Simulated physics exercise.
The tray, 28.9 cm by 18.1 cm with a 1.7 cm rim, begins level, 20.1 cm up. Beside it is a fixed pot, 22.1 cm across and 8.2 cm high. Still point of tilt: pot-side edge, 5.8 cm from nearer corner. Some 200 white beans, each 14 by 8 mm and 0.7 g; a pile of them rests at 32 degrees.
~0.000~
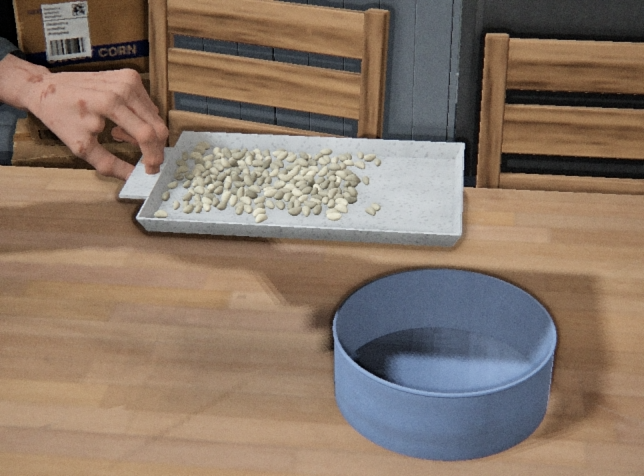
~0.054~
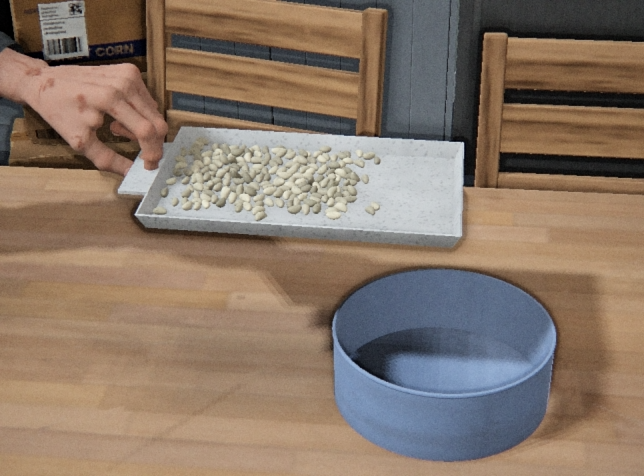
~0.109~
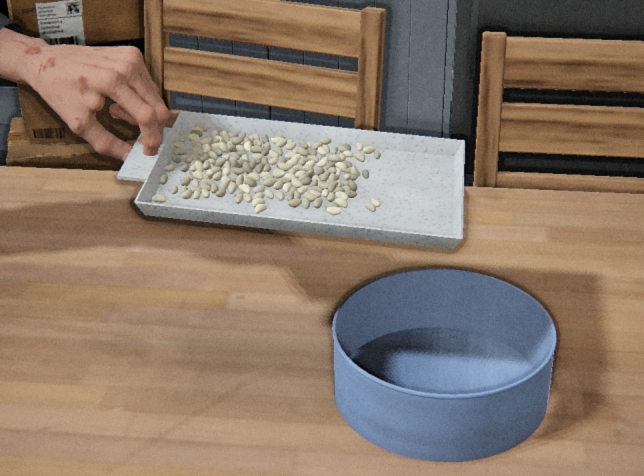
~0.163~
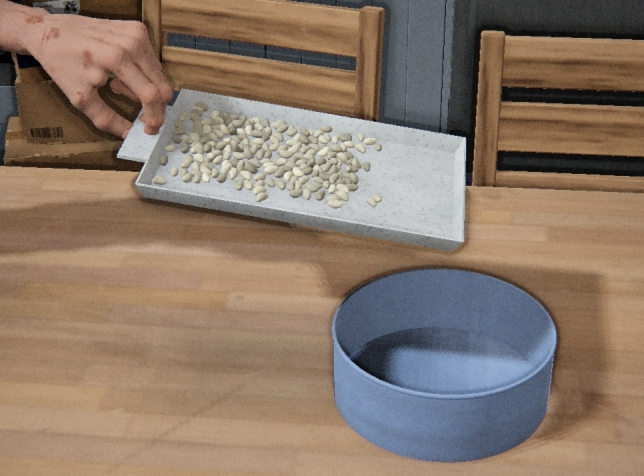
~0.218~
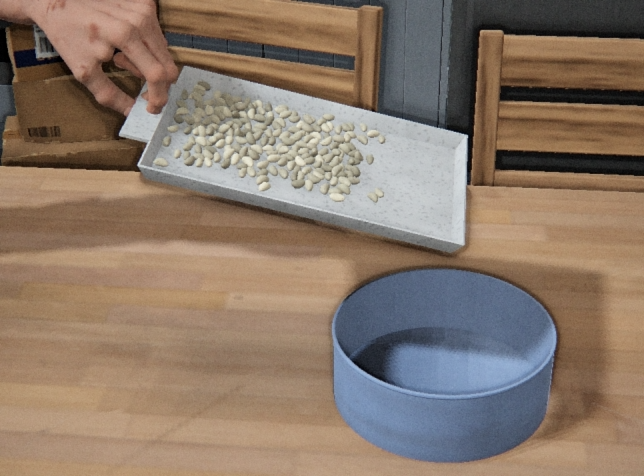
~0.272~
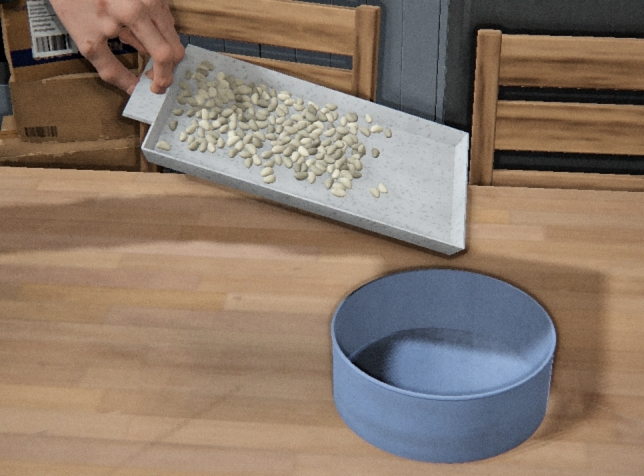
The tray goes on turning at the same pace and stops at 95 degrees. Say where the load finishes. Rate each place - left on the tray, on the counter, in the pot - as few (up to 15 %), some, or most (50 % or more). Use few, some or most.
Tray: Few; counter: Some; pot: Most.
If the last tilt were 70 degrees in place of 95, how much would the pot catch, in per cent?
The pot would get around 65 per cent.
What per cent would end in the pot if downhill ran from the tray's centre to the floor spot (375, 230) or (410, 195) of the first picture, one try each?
The share comes to roughly 85 in a hundred, then roughly 35 in a hundred.
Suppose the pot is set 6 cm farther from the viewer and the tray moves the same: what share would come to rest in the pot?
Near 25 per cent in that case.
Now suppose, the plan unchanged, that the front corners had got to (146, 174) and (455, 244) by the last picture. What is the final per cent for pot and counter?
Split: Pot = 90, counter = 10.
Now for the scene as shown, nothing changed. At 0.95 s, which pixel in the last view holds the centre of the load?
Load centre: About (523, 402) px.
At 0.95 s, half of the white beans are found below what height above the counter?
Roughly 2 cm.
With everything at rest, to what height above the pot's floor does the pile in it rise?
Some 2.0 cm.
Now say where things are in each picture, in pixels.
Tray tilt 0 degrees, front corners at (146, 215) and (453, 230); middle of the pieces at (269, 181); pot at (444, 326), in the first picture.
Tray tilt 1 degrees, front corners at (145, 211) and (453, 231); middle of the pieces at (268, 178), in the second picture.
Tray tilt 4 degrees, front corners at (145, 199) and (454, 233), lowest corner right front; middle of the pieces at (268, 169), in the third picture.
Tray tilt 9 degrees, front corners at (146, 181) and (455, 235), lowest corner right front; middle of the pieces at (269, 155), in the fourth picture.
Tray tilt 14 degrees, front corners at (148, 163) and (456, 238), lowest corner right front; middle of the pieces at (273, 142), in the fifth picture.
Tray tilt 19 degrees, front corners at (152, 146) and (456, 241), lowest corner right front; middle of the pieces at (279, 130); pot at (443, 328). Its pace works out near 90 degrees a second, in the sixth picture.
After 0.68 s, tilt 56 degrees; the tray holds 95 %, the pot 0 %.
Then, at 0.95 s, tilt 80 degrees; the tray holds 10 %, the pot 50 %.
Then, at 1.33 s, tilt 95 degrees; the tray holds 0 %, the pot 70 %.
At rest (2.4 s), tray 0 %, counter 30 %, pot 70 %.
